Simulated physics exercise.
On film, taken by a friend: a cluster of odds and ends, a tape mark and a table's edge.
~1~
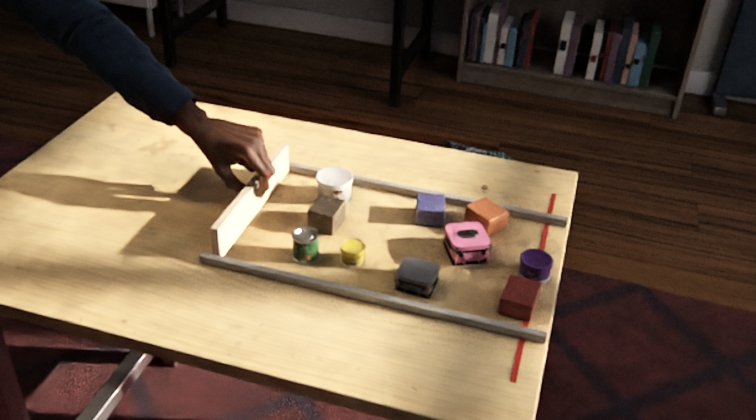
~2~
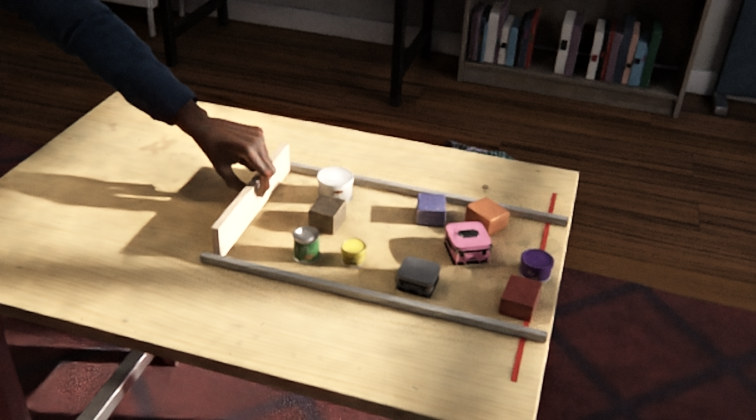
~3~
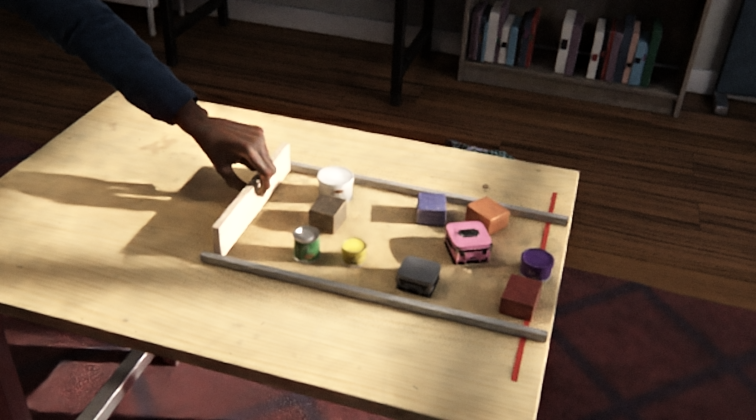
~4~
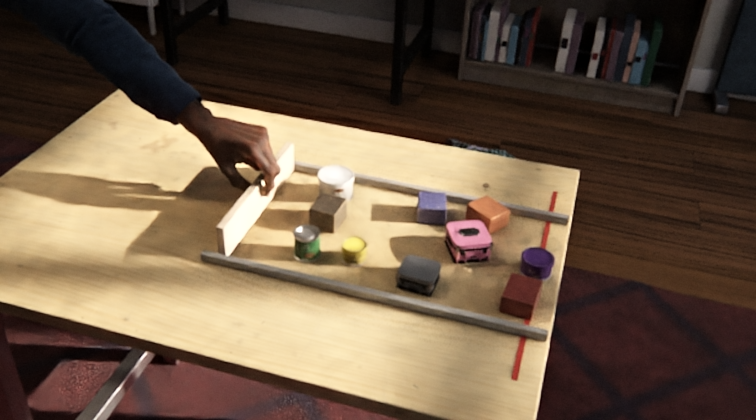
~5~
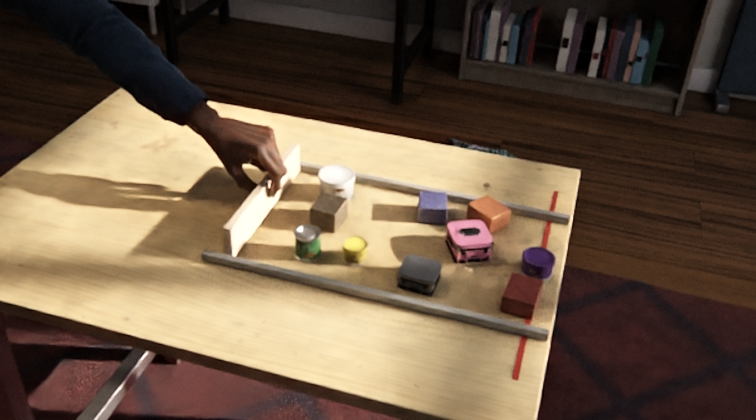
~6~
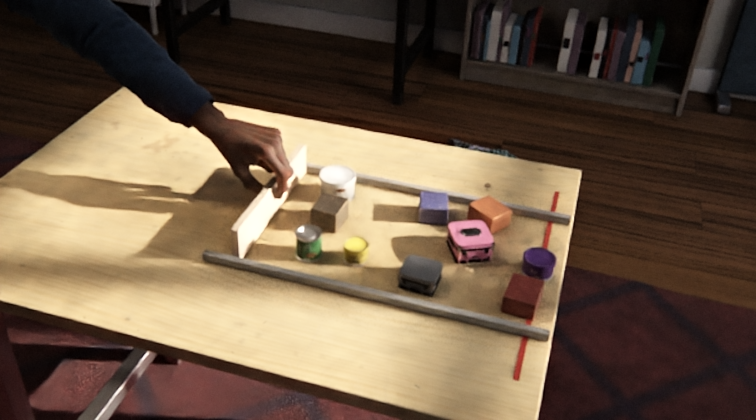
On a wooden table, a hand slid a pale upright board slightly to the right between two grey rails, toward a scattering of small blocks, tins and cases that barely moved.
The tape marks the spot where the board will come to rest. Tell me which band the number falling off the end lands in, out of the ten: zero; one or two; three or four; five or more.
It lands in the five or more band.
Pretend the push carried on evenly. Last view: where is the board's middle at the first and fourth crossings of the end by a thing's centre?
At roughly (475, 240), then roughly (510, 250).
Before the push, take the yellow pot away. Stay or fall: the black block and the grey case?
Well, the black block is still there while the grey case goes off the edge.
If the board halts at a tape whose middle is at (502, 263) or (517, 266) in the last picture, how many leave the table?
Respectively 3 and 5.
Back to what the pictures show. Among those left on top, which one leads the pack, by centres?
Nearest once everything settles: White pot.
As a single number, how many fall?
The number that fall is 6.
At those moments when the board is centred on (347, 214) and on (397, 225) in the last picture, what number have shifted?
Counts: 4 / 7.
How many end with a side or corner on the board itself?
It's 4 of them.
Soon after, none off yet; purple pot at rest near (538, 264); red block at rest near (523, 296); orange block at rest near (489, 215).
Then, none off yet; purple pot at rest near (538, 264); red block at rest near (523, 296); orange block moved about its own width near (522, 221).
Further on, none off yet; purple pot tipped well over near (583, 281); red block tipped a little near (571, 308); orange block tipped well over near (592, 258).
At rest, the number that fall off is five or more; fallen, blue block, grey case, pink case, orange block, red block and purple pot.
